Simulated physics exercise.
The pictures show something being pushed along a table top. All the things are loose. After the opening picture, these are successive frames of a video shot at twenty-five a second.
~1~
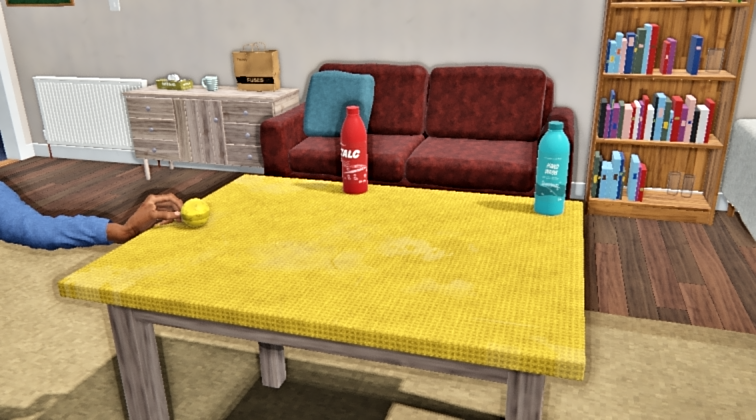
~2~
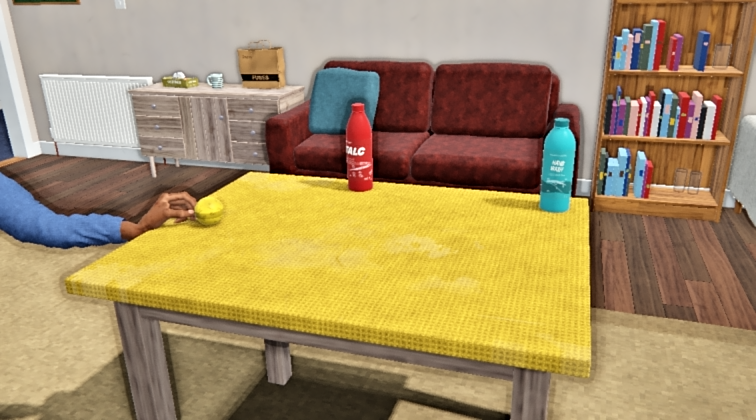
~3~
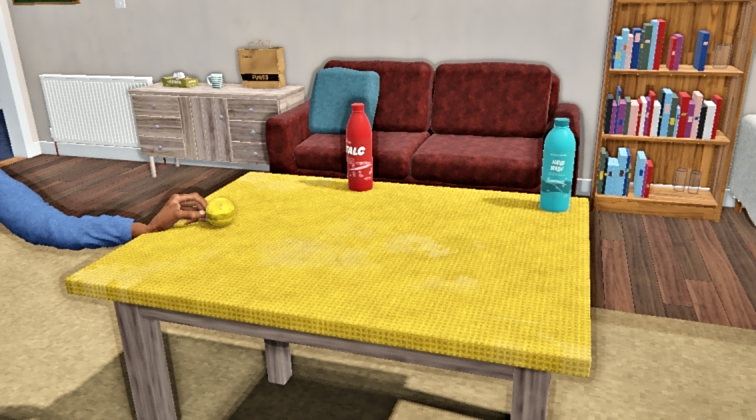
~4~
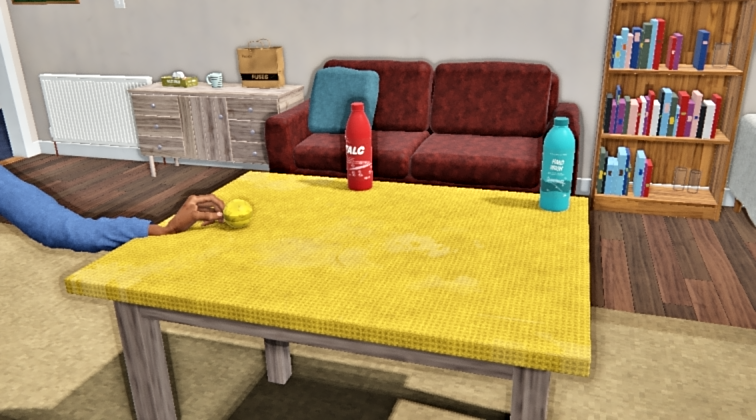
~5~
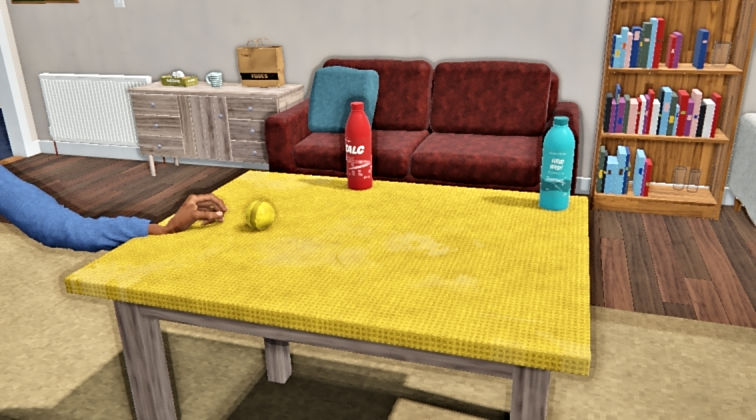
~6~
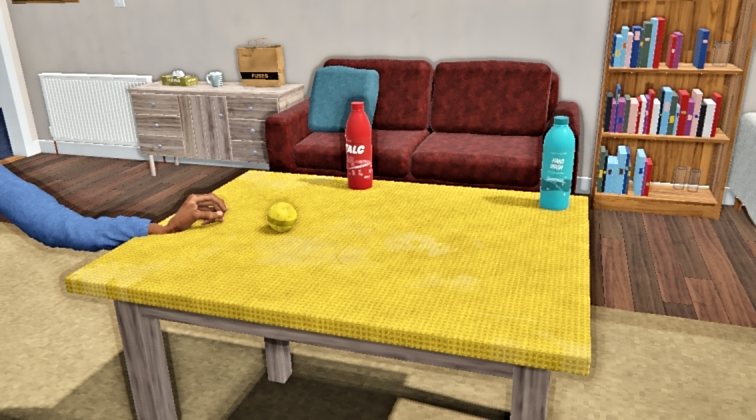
An arm in a blue sleeve reaches in from the left over a yellow-topped table in a living room, seen from slightly above. A yellow ball sits by the hand, with a red bottle near the back edge, a teal bottle at right, and a dark red sofa and bookcase behind. After the view shifts slightly, the hand pushes the ball rightward, then stays back as the ball rolls further across the tabletop.
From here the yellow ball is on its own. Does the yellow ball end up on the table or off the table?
The yellow ball drops to the floor.
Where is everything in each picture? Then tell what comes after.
The first picture shows under the hand; yellow ball (196, 213).
The second picture shows under the hand; yellow ball (209, 211).
The third picture shows under the hand; yellow ball (220, 212).
The fourth picture shows yellow ball (238, 214).
The fifth picture shows yellow ball (260, 215) shifted about its own width.
The sixth picture shows yellow ball (282, 217) shifted well along.
Then, 0.30 s on from there, yellow ball shifted well along near (458, 235).
Then, 0.60 s on from there, yellow ball now off the table.
Then, 0.90 s on from there, things are still on the move.
In the end, off the table, yellow ball.
